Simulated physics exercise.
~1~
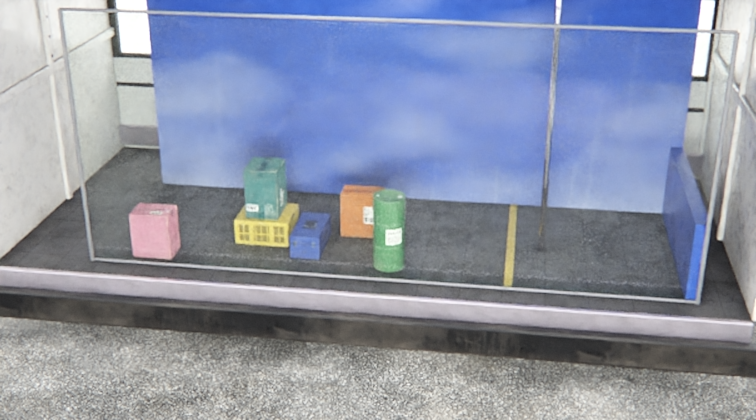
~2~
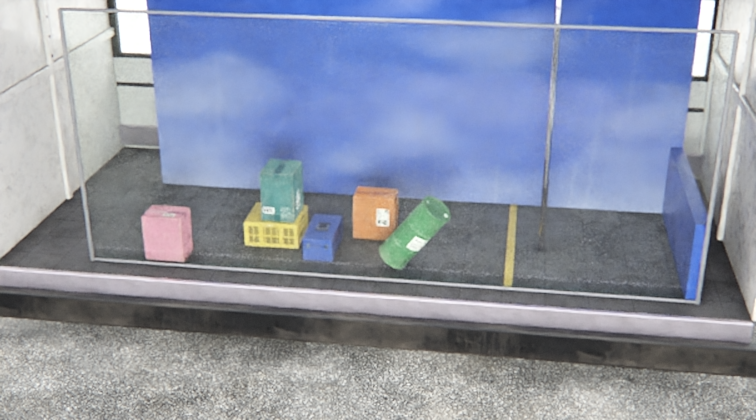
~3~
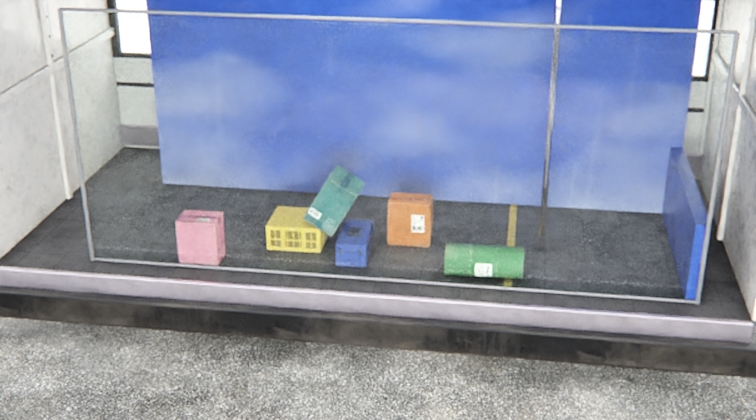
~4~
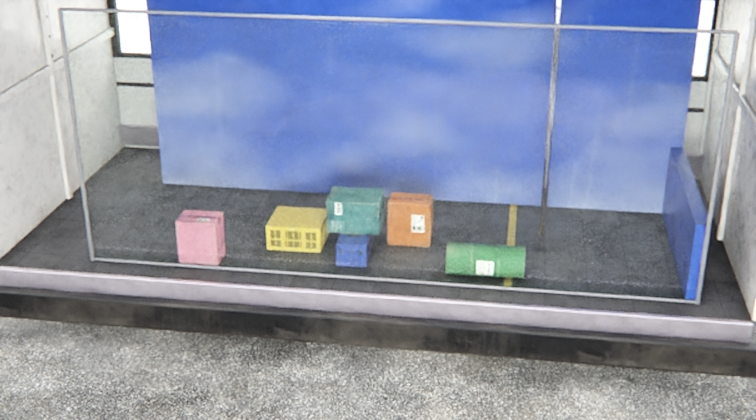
The green drum tips onto its side by the yellow line as the boxes slide right.
